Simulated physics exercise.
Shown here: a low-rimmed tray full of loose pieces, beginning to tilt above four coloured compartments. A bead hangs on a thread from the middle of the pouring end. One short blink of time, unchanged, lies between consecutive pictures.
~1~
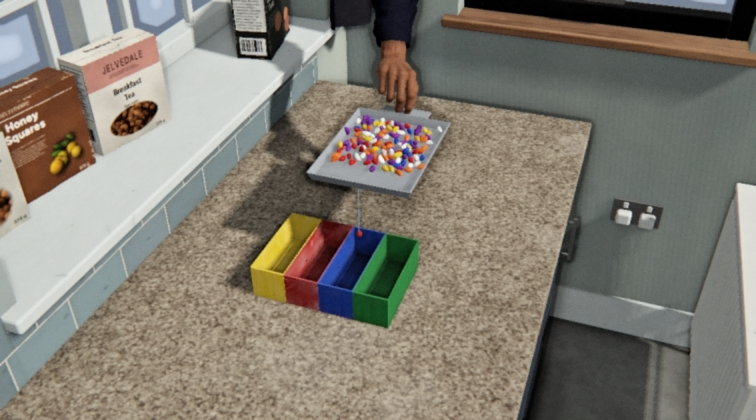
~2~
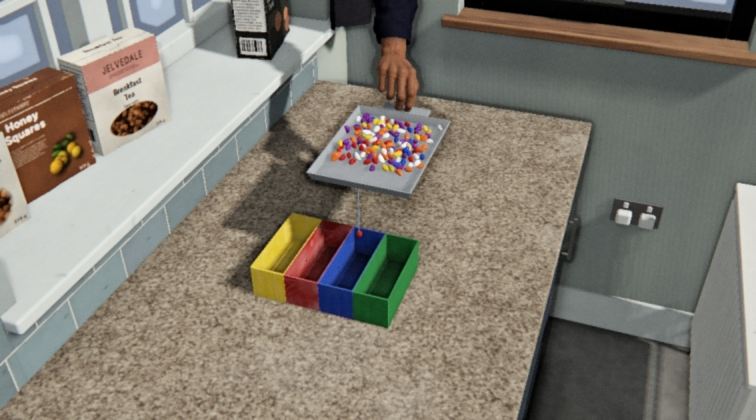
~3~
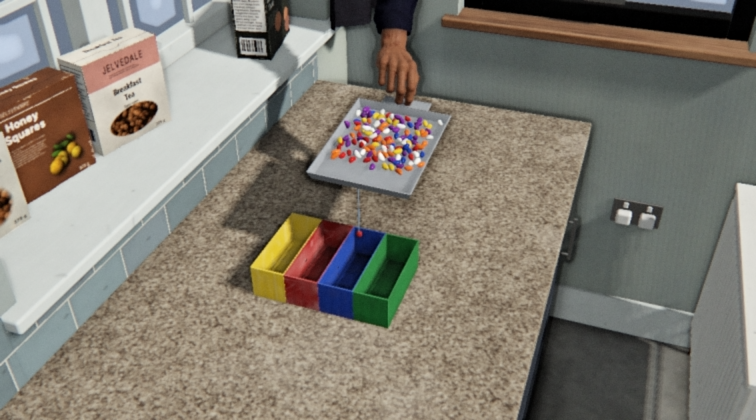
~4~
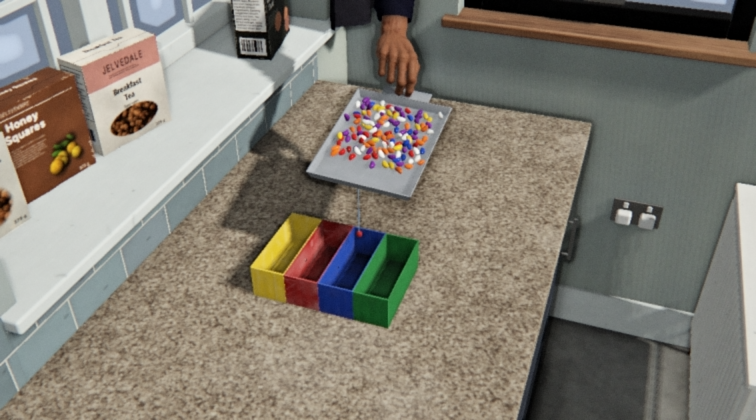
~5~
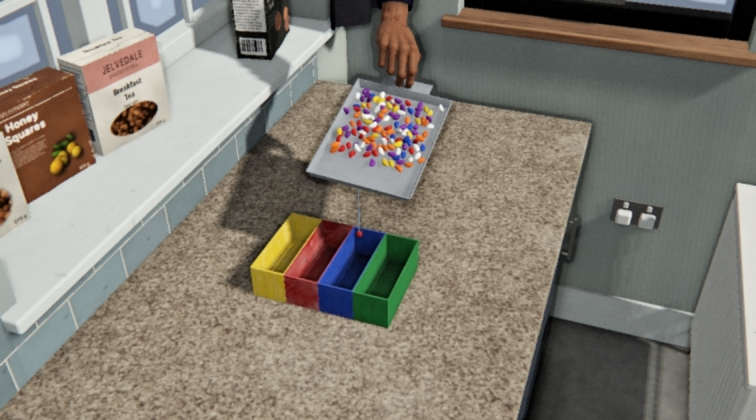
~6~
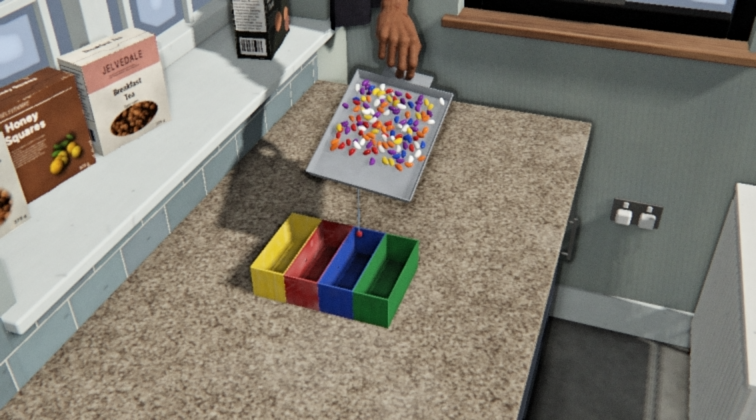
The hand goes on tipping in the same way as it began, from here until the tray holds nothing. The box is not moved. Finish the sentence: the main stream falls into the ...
... Green cell.
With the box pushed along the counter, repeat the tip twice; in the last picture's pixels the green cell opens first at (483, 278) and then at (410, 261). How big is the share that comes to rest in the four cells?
First 80 %, then 100 %.
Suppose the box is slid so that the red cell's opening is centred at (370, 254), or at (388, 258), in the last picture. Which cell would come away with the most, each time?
The cell in blue, then the red cell.
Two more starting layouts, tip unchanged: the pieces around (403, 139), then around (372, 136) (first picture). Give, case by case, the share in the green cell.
Respectively 50 and 50 in a hundred.
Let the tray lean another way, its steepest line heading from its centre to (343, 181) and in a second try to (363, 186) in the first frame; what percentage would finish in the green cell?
Roughly 0 percent first and 30 percent second.
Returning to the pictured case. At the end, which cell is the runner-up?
Second: That blue cell.
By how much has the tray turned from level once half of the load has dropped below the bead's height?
About 95 degrees.
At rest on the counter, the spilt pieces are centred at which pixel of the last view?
Estimated middle: Around (454, 301).
Soon, tray tipped steeply; most on the tray; a stray few in the green cell; a stray few in the blue cell; a small part falling or outside the box.
A while on, tray tipped past a quarter turn; a stray few on the tray; about a third in the green cell; about a quarter in the blue cell; a small part in the red cell; about a third falling or outside the box.
Towards the end, tray tipped past a quarter turn; about half in the green cell; about a quarter in the blue cell; a small part in the red cell; about a quarter falling or outside the box.
Finally, tray tipped past a quarter turn; about half in the green cell; about a quarter in the blue cell; a small part in the red cell; none in the yellow cell; about a quarter outside the box.
